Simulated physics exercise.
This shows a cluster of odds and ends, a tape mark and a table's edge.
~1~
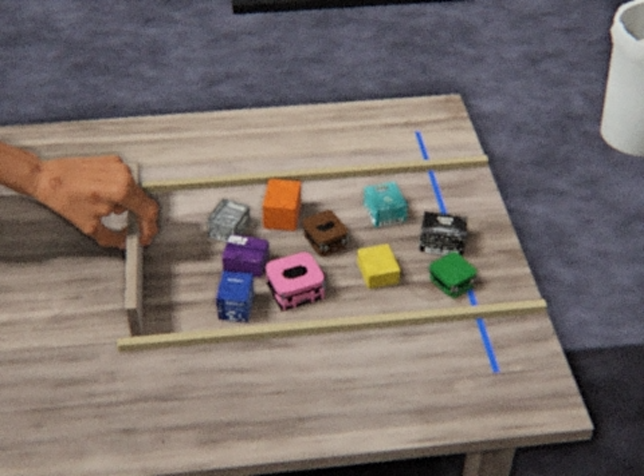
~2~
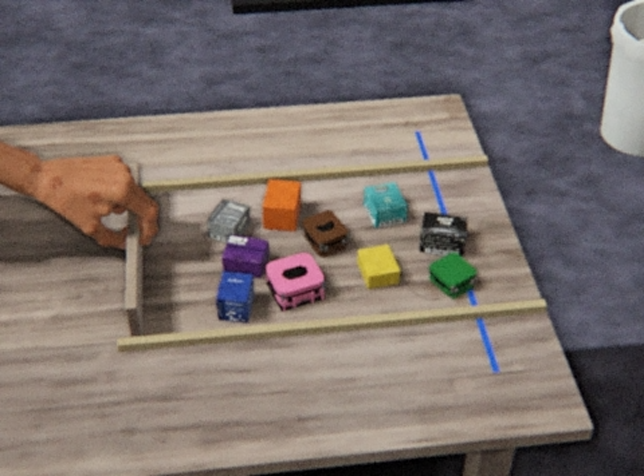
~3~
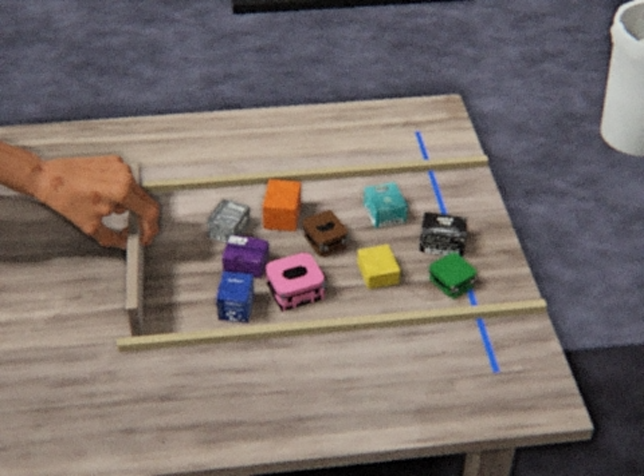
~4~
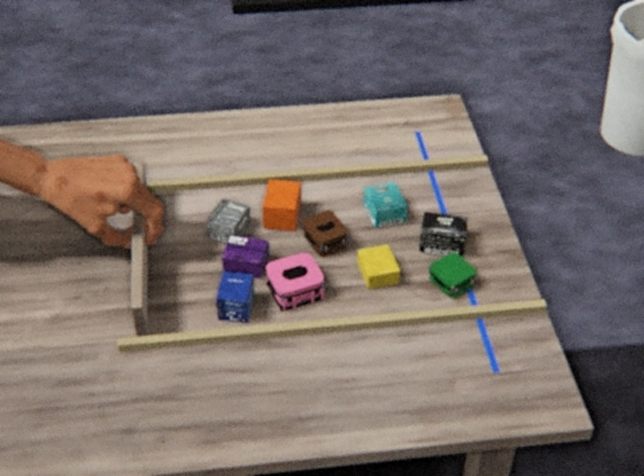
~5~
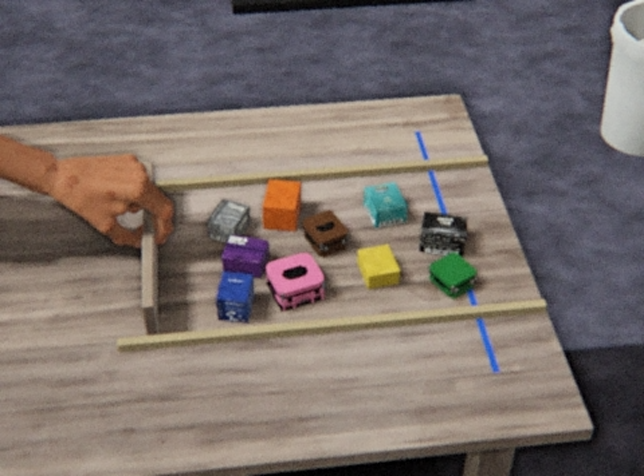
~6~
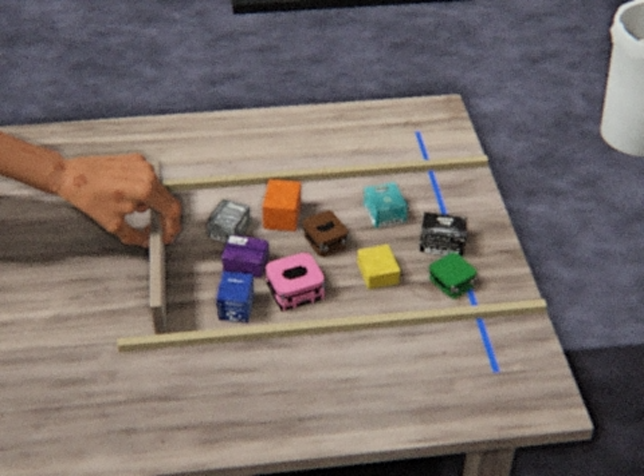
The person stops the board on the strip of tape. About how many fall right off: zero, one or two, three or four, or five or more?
The number that fall off is three or four.
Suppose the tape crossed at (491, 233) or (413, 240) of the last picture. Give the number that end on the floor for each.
Down on the floor: 7 and 0.
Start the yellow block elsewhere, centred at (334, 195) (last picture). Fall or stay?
Then it comes down.
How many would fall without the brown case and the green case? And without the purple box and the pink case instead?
2 in the first case, 1 in the second.
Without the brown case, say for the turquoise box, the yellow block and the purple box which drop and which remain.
The turquoise box falls, the yellow block drops off, the purple box stays on.
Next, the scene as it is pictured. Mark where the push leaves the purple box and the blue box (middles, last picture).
The purple box stops around (473, 233); the blue box around (485, 274).
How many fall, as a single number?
The count is 3.
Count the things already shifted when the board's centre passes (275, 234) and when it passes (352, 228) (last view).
At the one place 6, at the other 10.
Soon after, none off yet; black box at rest near (444, 234); green case at rest near (452, 276); turquoise box at rest near (385, 205).
In the end, the number that fall off is three or four; gone, yellow block, turquoise box and black box.
